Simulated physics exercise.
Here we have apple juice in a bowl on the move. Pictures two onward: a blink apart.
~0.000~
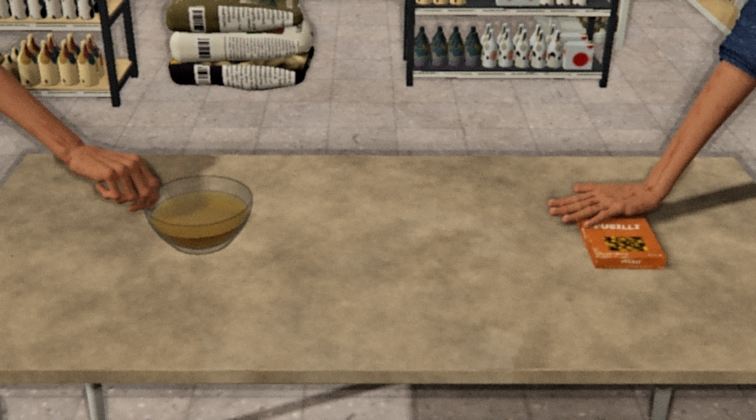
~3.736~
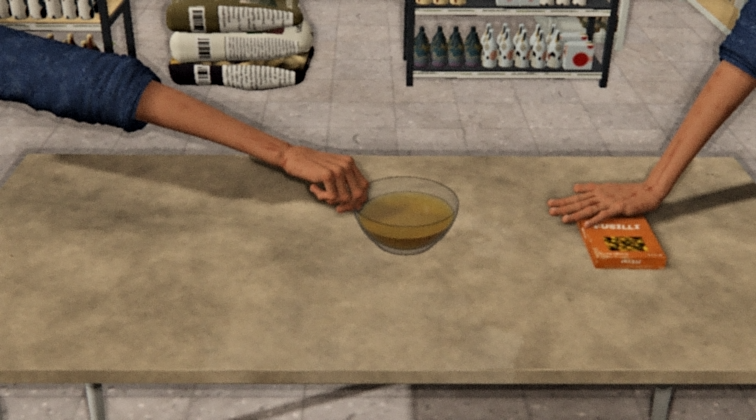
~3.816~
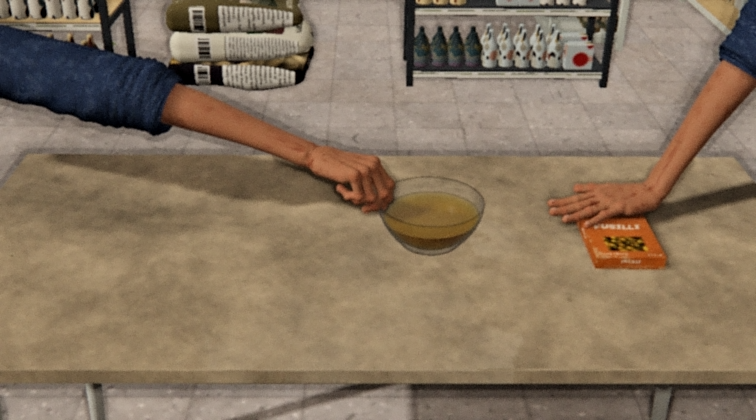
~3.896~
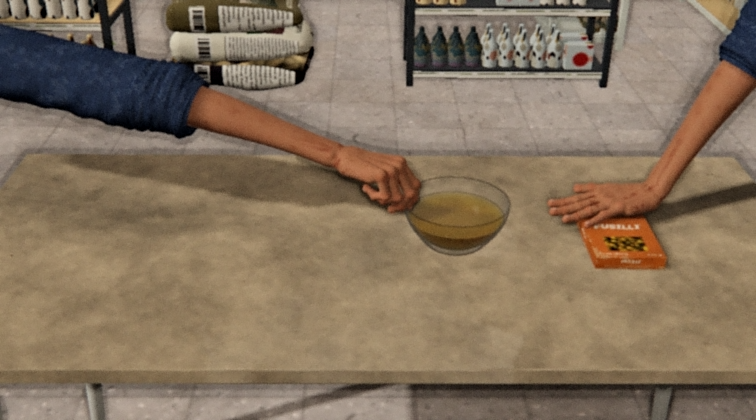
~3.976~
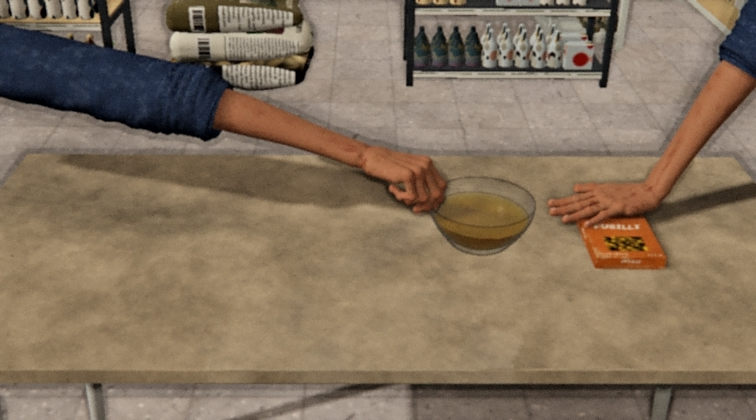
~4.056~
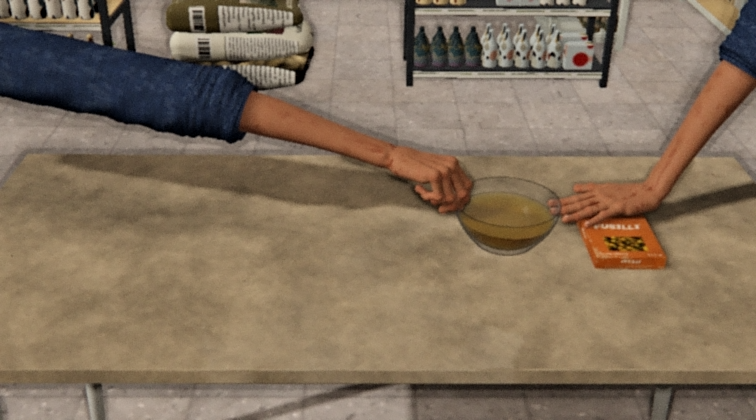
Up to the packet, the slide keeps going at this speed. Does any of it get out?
Yes, some spills.
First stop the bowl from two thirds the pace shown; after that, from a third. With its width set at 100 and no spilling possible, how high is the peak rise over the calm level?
It would climb 20 per cent in the first case and 10 per cent in the second.
After 4.1 s, the bowl meets the packet.
After 4.2 s, the apple juice surges up the wall; a puddle lies under it.
After 5.6 s, the bowl stands at the packet; a puddle lies under it.
